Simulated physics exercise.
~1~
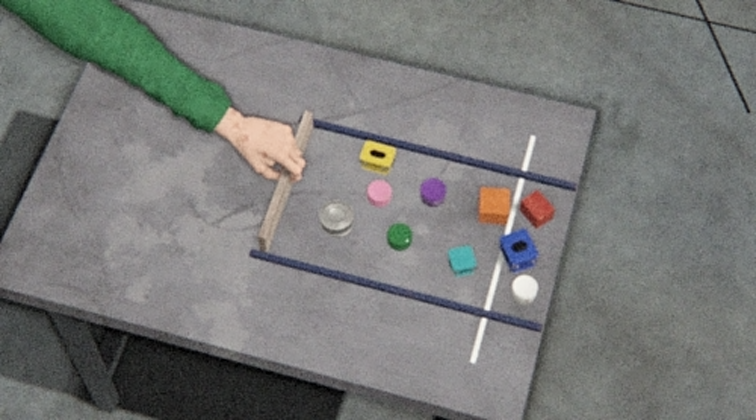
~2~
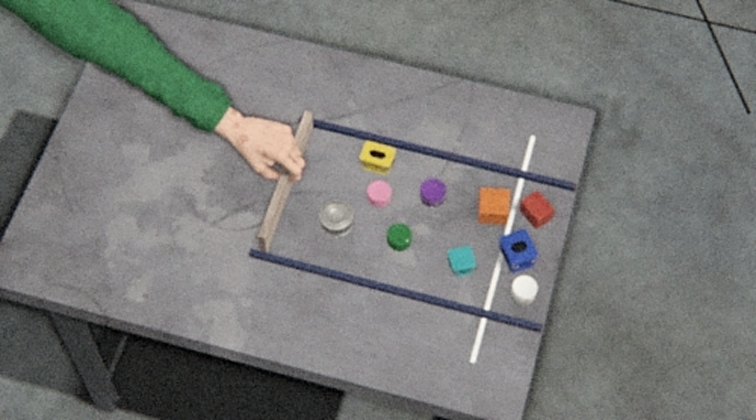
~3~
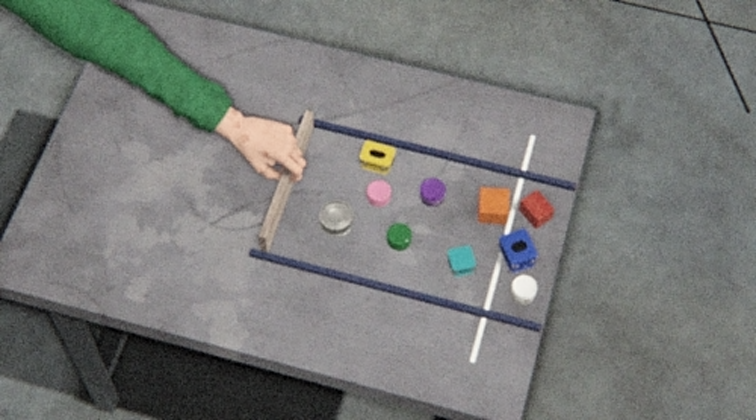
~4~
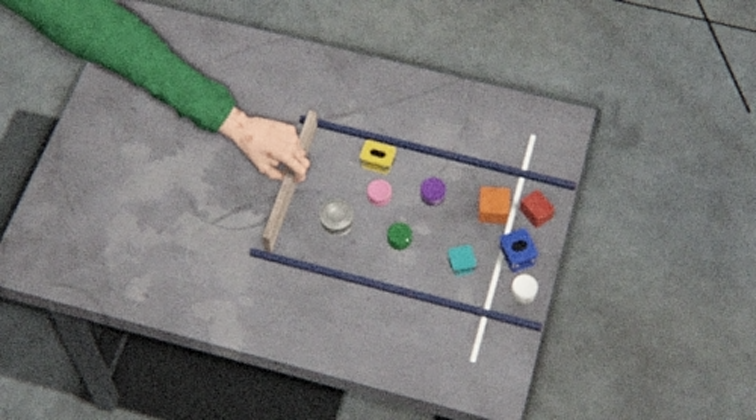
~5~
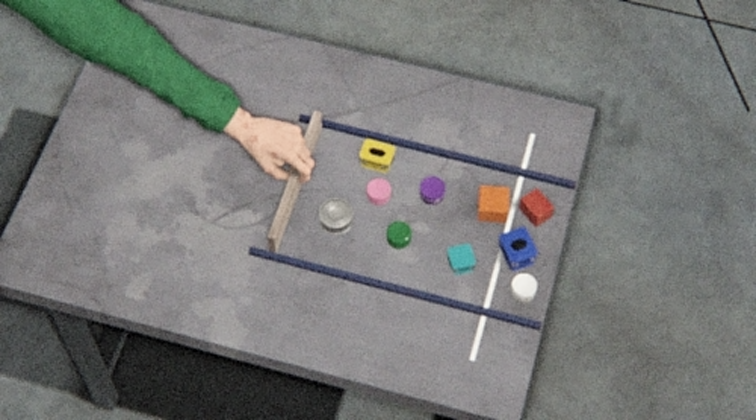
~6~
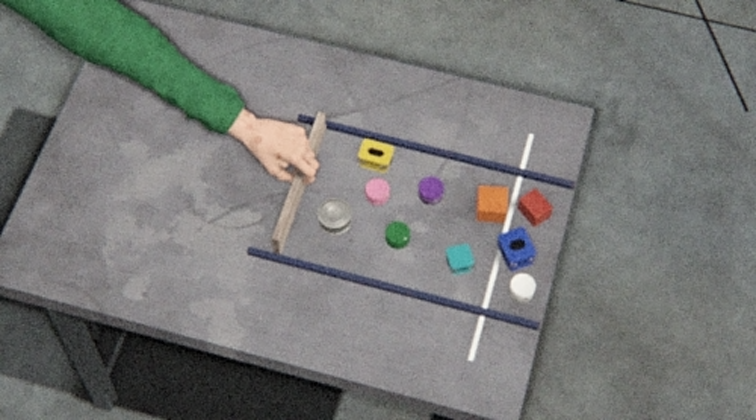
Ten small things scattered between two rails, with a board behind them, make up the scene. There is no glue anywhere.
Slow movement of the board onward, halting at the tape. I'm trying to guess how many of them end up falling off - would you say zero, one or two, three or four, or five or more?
I would say one or two.
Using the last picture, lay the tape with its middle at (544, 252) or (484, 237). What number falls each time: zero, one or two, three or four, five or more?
At each place: More than four and zero.
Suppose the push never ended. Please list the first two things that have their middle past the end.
Order, earliest first: Red block, blue case.
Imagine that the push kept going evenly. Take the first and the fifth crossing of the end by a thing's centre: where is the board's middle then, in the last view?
Roughly (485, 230) and then roughly (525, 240).
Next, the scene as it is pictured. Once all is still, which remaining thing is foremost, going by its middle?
Looks like the blue case to me.
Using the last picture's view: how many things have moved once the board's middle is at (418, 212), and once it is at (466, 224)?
Counts: 6, 10.
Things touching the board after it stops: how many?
4.
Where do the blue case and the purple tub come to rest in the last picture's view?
Blue case at (556, 260), purple tub at (522, 214).
Soon after, none off yet; white tub at rest near (522, 289); red block at rest near (535, 208); blue case at rest near (516, 249).
In the end, the number that fall off is one or two; gone, red block.
